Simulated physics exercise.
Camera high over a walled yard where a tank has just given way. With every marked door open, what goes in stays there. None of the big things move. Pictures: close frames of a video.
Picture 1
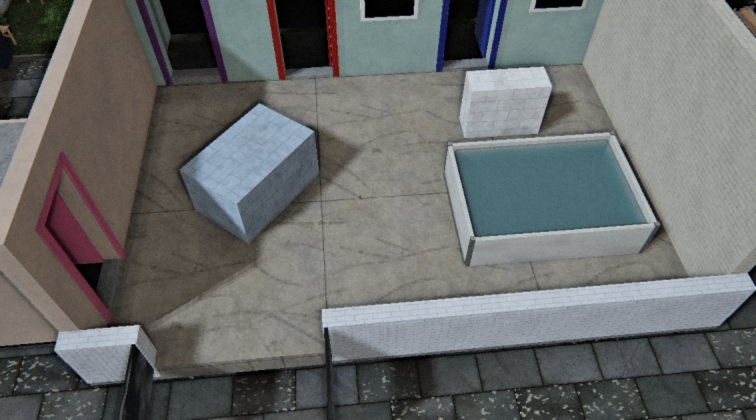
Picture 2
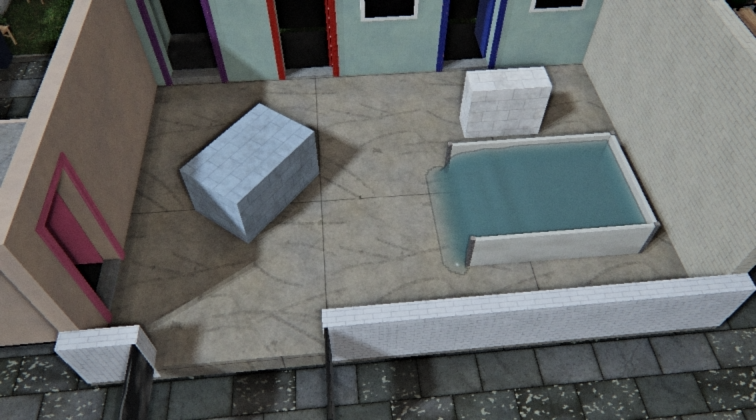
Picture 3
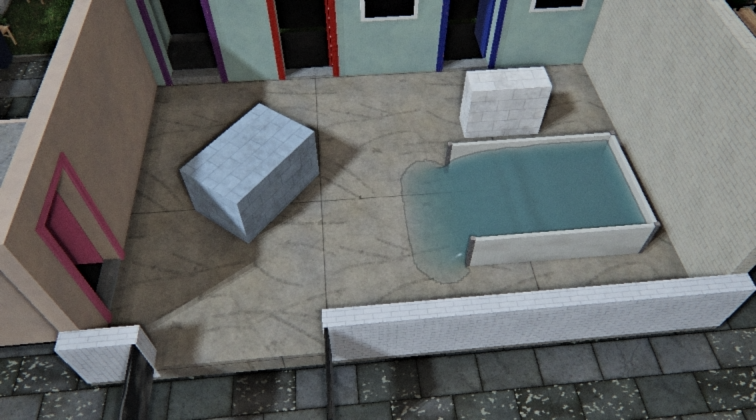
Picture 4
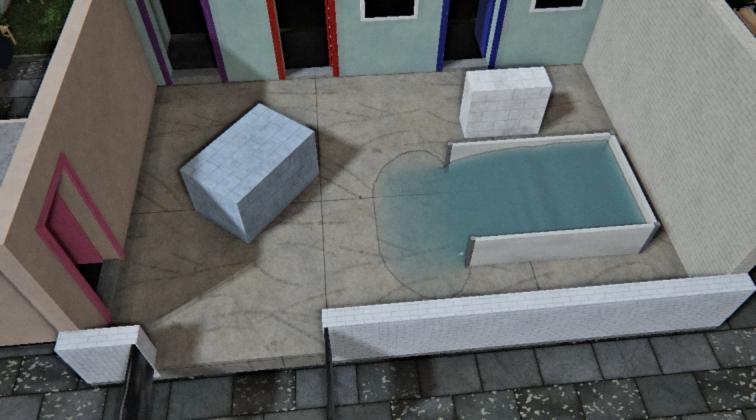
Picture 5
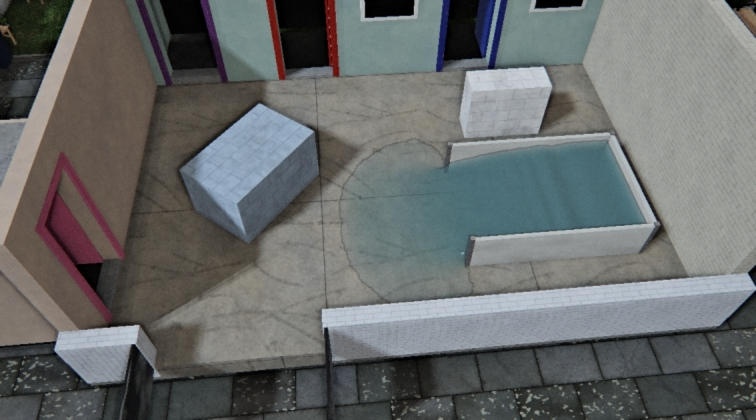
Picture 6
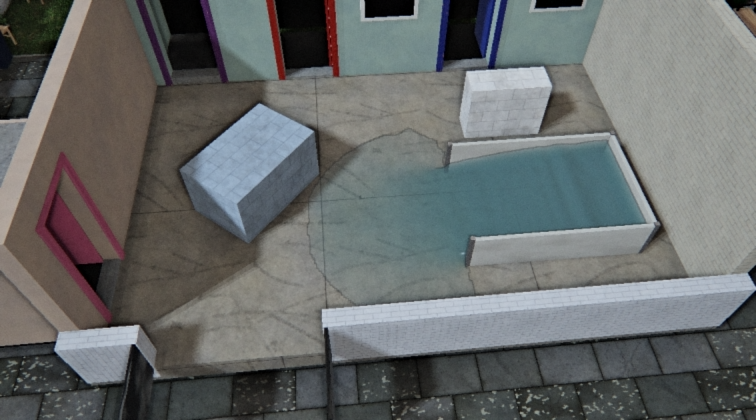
A walled yard held a white-sided tank of still blue-green water, then the tank's left side was gone and water poured out, spreading left across the stone floor toward a pale blue block.
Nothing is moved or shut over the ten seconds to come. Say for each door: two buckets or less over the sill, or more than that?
Red door - more, pink door - more, blue door - two or less, purple door - two or less.
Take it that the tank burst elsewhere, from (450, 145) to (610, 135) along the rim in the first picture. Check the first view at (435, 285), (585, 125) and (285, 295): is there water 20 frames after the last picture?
Unwetted, submerged, unwetted.
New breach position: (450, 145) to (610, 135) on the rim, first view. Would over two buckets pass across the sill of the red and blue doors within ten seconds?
Red door: Above the limit; blue door: Above the limit.
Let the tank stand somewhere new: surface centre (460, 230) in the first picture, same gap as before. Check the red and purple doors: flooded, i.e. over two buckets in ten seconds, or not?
My guess: The red door stays short of it, while the purple door stays short of it.
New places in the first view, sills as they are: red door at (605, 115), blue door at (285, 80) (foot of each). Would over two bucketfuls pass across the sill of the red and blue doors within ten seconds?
The red one remains below the limit, while the blue one crosses the limit.
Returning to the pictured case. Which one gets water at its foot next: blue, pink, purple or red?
Looks like the one in pink gets there first.
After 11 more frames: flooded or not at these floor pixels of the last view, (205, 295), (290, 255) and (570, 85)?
Result, in that order: Wetted / wetted / not wetted.
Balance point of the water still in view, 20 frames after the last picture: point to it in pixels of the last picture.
That puts it at around (366, 217).
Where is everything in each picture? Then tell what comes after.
The first picture shows the water tank at (546, 186) is whole and still.
In the second picture, the front is at (464, 270), out from the gap at (459, 209).
In the third picture, water pours out at (459, 210) and has run to (436, 276).
In the fourth picture, water pours out at (459, 210) and has run to (400, 160).
In the fifth picture, the front is at (365, 274), out from the gap at (459, 211).
In the sixth picture, the front is at (315, 197), out from the gap at (459, 211).
A moment on, water covers 30 % of the floor; the red door not reached, the pink door not reached, the blue door not reached, the purple door not reached.
Next, water covers 45 % of the floor; the red door not reached, the pink door under two buckets in, the blue door not reached, the purple door not reached.
Then, water covers 50 % of the floor; the red door under two buckets in, the pink door over two buckets in, the blue door not reached, the purple door wet at the sill, nothing in.
Later, water covers 70 % of the floor; the red door over two buckets in, the pink door far over two buckets in, the blue door wet at the sill, nothing in, the purple door wet at the sill, nothing in.
In the end, water covers 90 % of the floor; the red door far over two buckets in, the pink door far over two buckets in, the blue door wet at the sill, nothing in, the purple door wet at the sill, nothing in.
